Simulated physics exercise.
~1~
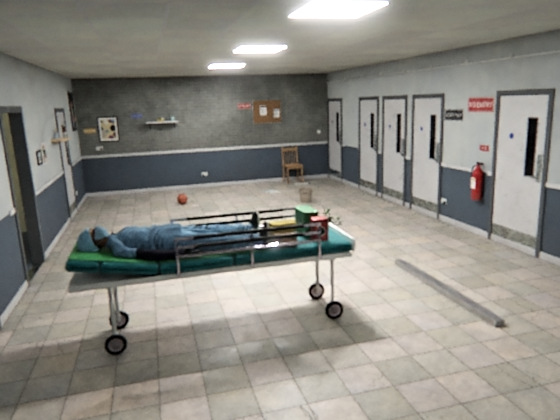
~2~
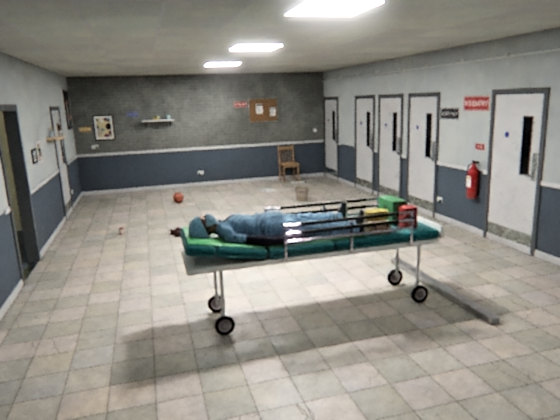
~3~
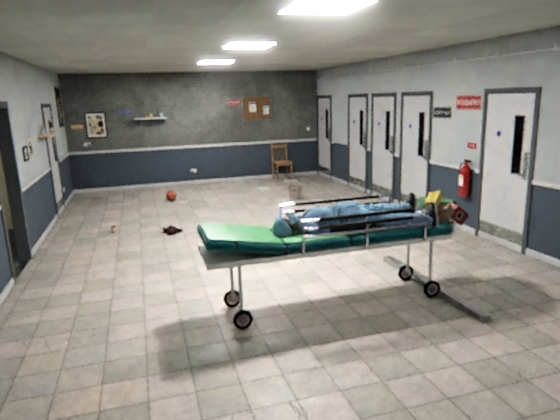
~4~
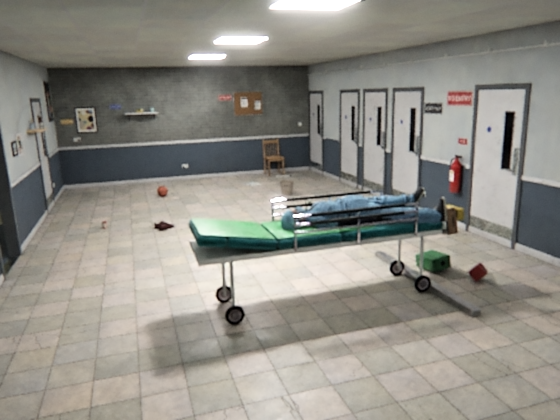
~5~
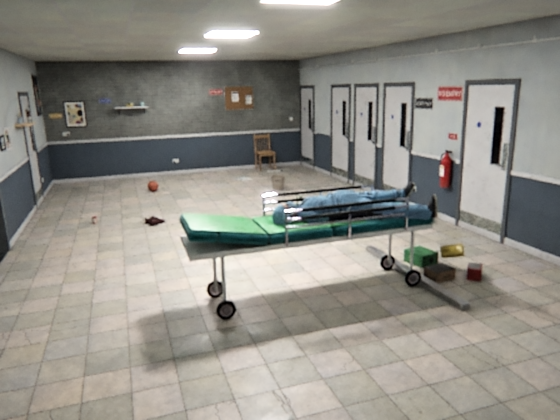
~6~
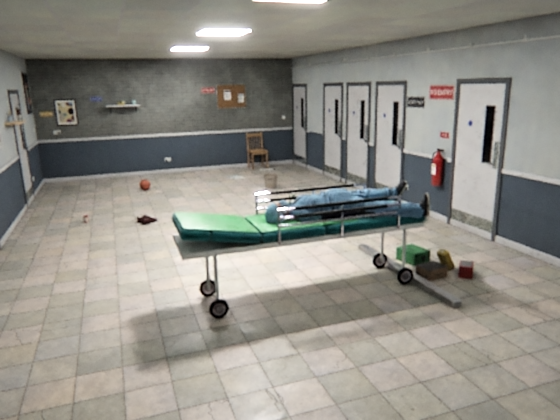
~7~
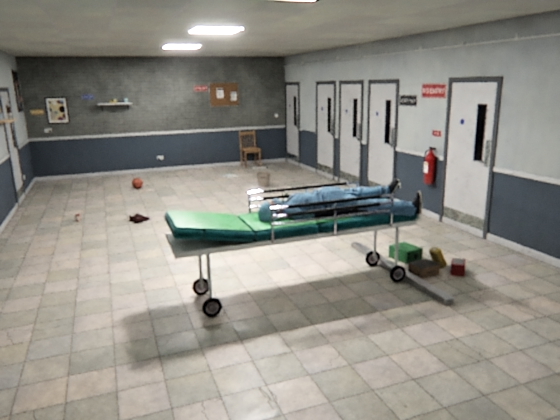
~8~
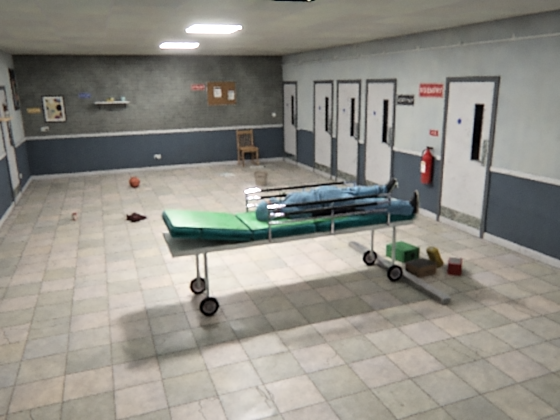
A gurney carrying a person in blue rolled right across a clinic room and stopped at a low sill, while the body slid toward the foot end and stayed aboard. The green, red, yellow and brown items tumbled off and settled on the floor.
